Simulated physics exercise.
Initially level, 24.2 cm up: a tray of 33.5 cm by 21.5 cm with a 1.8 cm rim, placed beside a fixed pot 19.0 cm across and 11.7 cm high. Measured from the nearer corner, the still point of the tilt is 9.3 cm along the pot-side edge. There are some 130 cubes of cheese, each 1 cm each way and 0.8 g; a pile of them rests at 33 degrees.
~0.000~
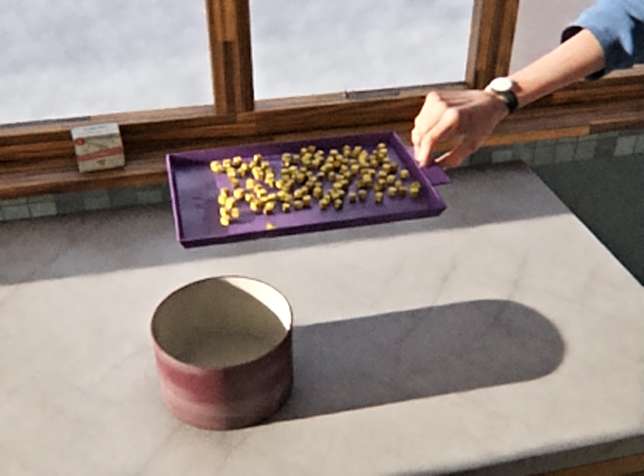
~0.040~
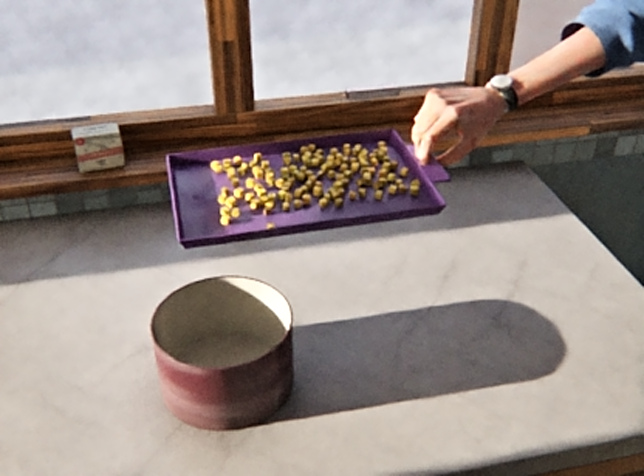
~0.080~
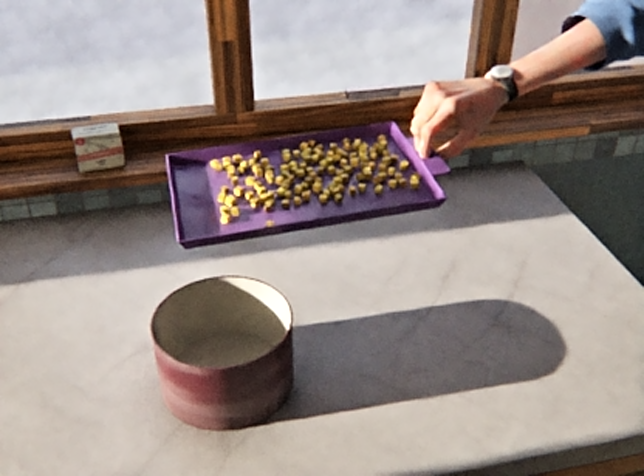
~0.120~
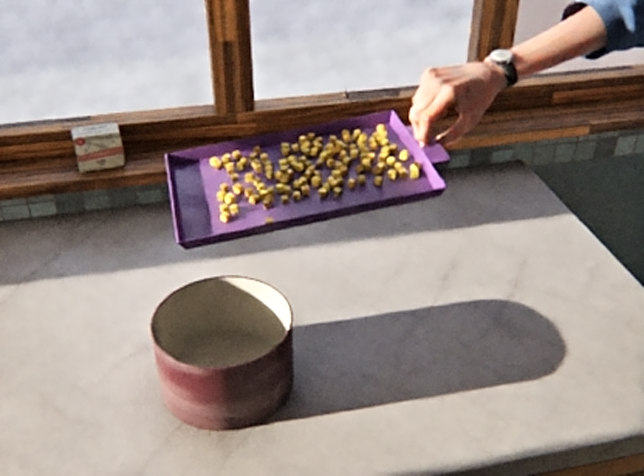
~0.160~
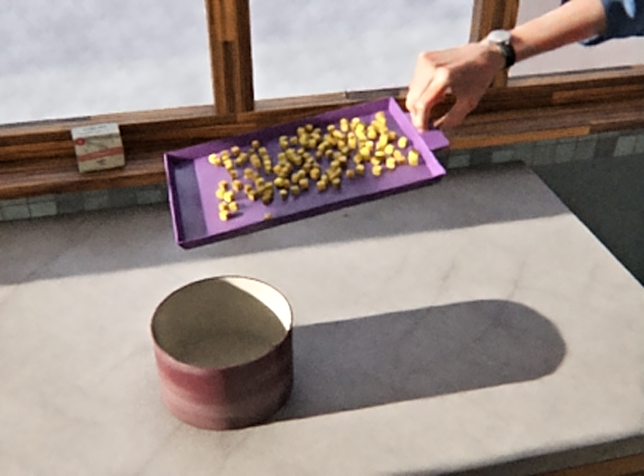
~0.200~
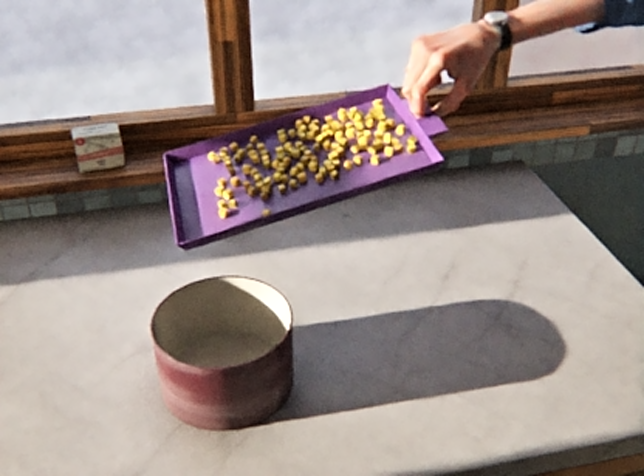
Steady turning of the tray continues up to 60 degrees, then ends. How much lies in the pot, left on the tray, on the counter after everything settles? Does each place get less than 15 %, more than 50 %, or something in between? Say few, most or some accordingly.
Pot: Few. Tray: Some. Counter: Most.
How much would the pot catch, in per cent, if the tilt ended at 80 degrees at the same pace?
Roughly 10 %.
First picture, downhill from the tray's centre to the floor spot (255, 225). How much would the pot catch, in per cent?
Roughly 65 per cent.
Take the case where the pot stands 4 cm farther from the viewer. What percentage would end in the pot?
Share in pot: Approx. 5 %.
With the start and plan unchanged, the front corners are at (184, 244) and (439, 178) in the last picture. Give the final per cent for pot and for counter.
Pot 50 % / counter 30 %.
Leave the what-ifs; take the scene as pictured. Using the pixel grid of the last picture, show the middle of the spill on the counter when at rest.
At rest, its centre lies at about (81, 370).
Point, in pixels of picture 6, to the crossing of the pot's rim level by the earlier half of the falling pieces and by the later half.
Roughly (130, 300) to begin with, later roughly (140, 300).
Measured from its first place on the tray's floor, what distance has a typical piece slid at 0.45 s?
Displacement on the tray: Roughly 0 cm.
After 0.45 s, tilt 37 degrees; the tray holds 100 %, the pot 0 %.
Then, at 0.62 s, tilt 53 degrees; the tray holds 100 %, the pot 0 %.
After 0.91 s, tilt 60 degrees; the tray holds 40 %, the pot 0 %.
In the end, at 2.3 s, pot 5 %, tray 25 %, counter 70 %.
